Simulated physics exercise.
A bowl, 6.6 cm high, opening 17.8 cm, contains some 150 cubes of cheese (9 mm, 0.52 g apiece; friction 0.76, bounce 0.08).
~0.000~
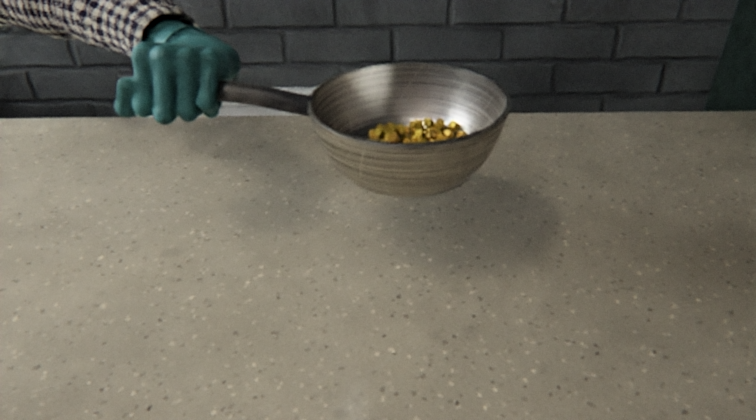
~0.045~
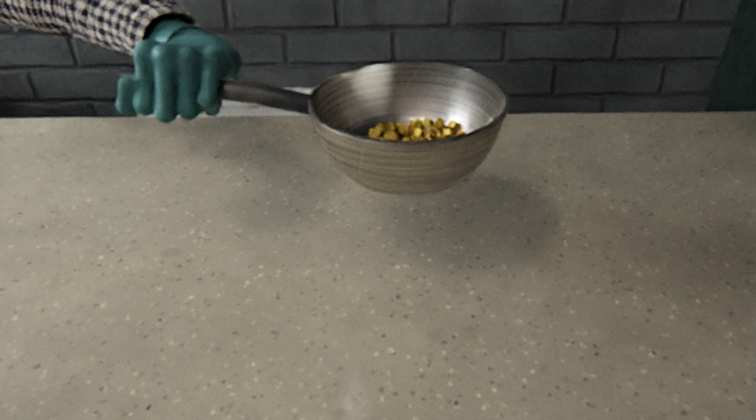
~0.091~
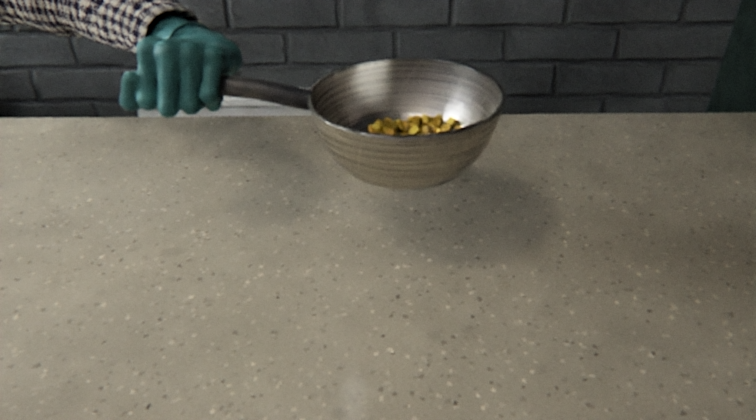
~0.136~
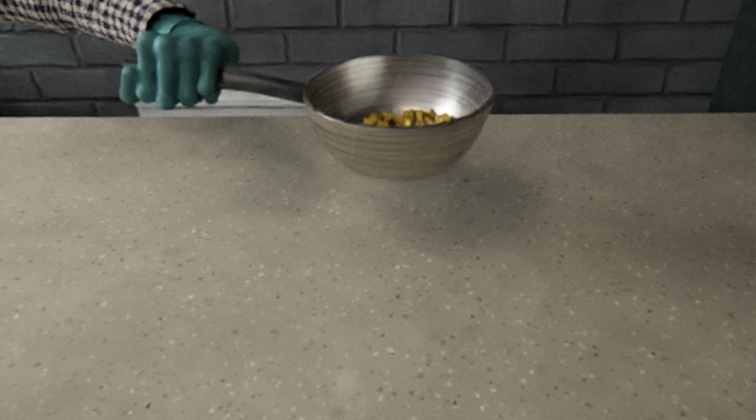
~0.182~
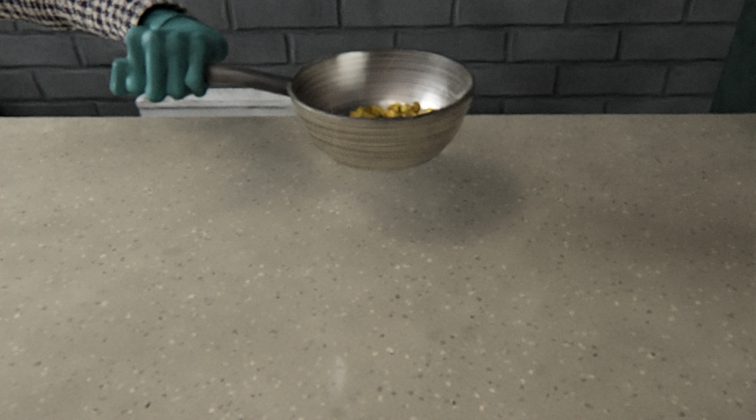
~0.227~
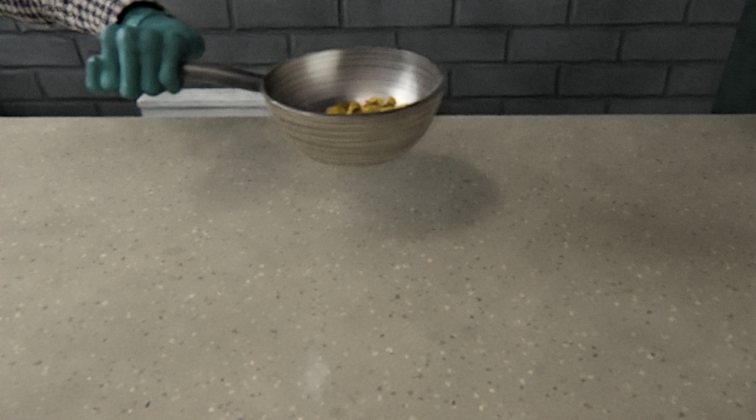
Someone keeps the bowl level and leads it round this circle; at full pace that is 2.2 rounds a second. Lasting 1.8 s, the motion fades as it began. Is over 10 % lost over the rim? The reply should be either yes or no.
The reply is no.
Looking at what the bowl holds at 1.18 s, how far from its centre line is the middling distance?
Around 6.0 cm.
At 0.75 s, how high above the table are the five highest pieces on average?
Around 19 cm above the table.
Then, at 0.75 s, bowl 100 %; middle of the pieces not yet landed near (347, 118).
After 1.18 s, bowl 100 %; middle of the pieces not yet landed near (367, 114).
After 1.59 s, bowl 100 %; middle of the pieces not yet landed near (402, 121).
Then, at 1.97 s, bowl 100 %; middle of the pieces not yet landed near (281, 147).
In the end, at 2.6 s, bowl 100 %.
